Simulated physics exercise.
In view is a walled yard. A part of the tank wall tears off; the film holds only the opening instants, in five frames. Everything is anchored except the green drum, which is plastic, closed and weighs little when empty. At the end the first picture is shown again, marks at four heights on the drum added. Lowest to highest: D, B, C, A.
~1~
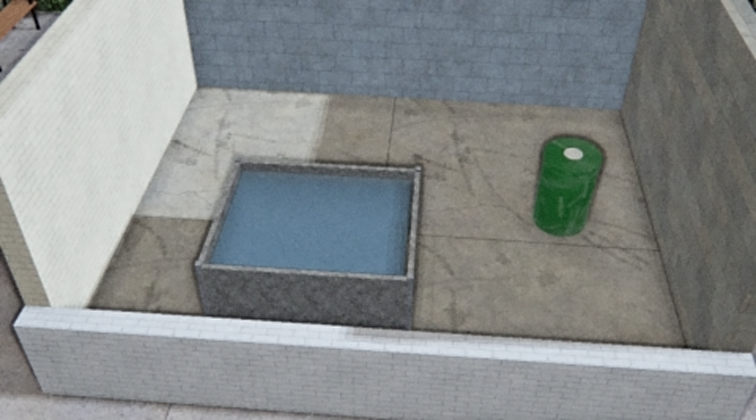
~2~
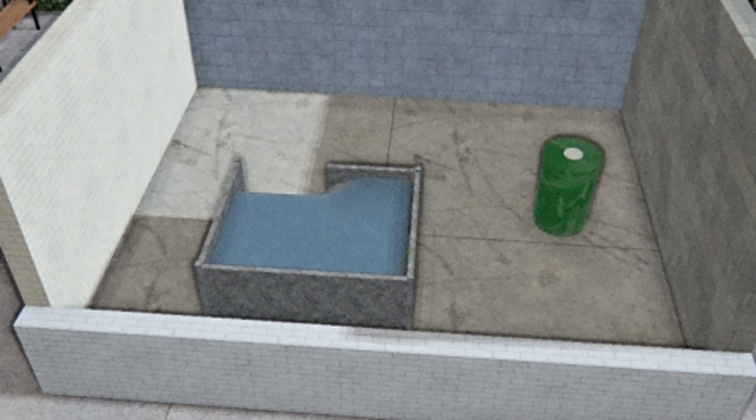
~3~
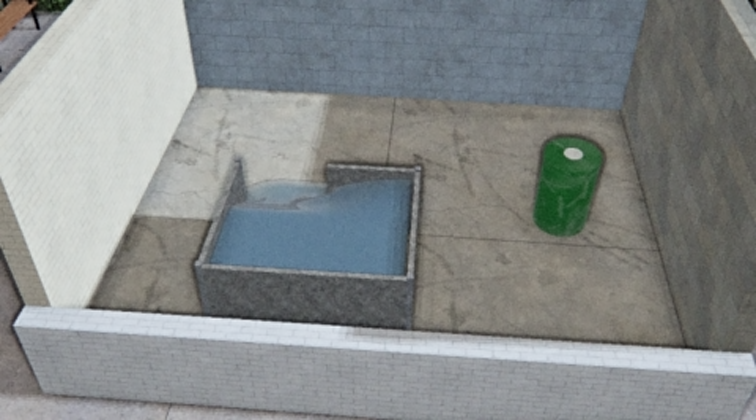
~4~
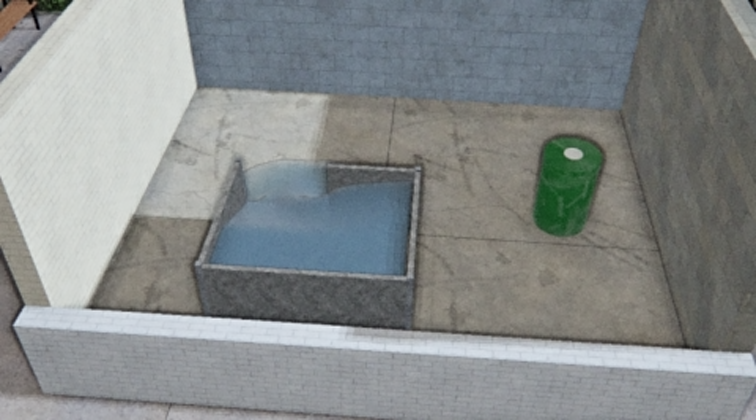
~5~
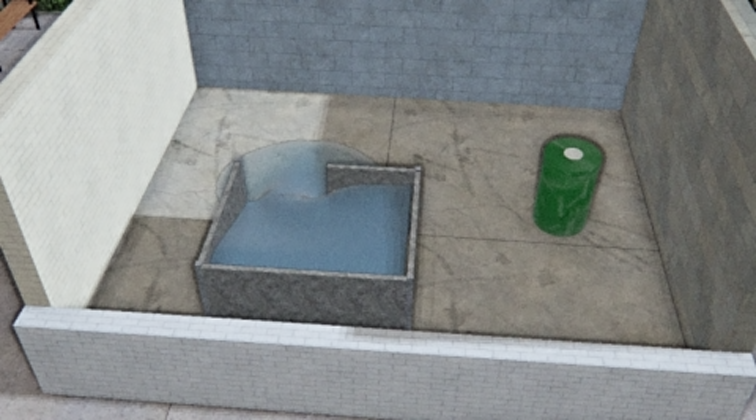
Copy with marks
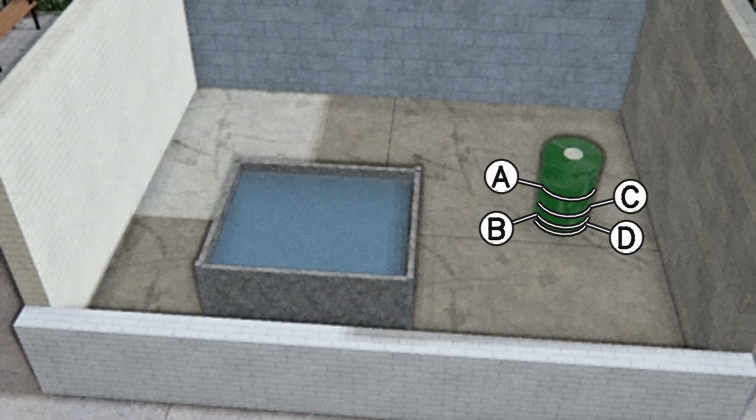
The video shows a walled yard with a full stone tank of water and a green drum to its right. A gap appears in the tank's back wall, and water flows out through it, spreading over the ground behind.
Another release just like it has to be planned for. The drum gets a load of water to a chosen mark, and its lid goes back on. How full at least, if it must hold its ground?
Line B.
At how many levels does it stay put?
Three of the four.
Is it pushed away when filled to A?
No, not at all.
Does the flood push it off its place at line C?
No.
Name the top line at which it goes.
It is D.
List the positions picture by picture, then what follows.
In the first picture, lid of the green drum at (572, 154); tank full, its middle at (317, 221).
In the second picture, water covers 2 % of the ground, mostly out of sight from here.
In the third picture, water covers 4 % of the ground, mostly out of sight from here.
In the fourth picture, water covers 6 % of the ground, mostly out of sight from here.
In the fifth picture, lid of the green drum at (572, 154); water covers 10 % of the ground, mostly out of sight from here.
On the marked copy, A at (570, 199); B at (564, 227); C at (566, 216); D at (562, 234); from the bottom up D, B, C, A.
If A is chosen, it does not move.
If B is chosen, it does not move.
If C is chosen, it does not move.
If D is chosen, it is pushed about its own width away.
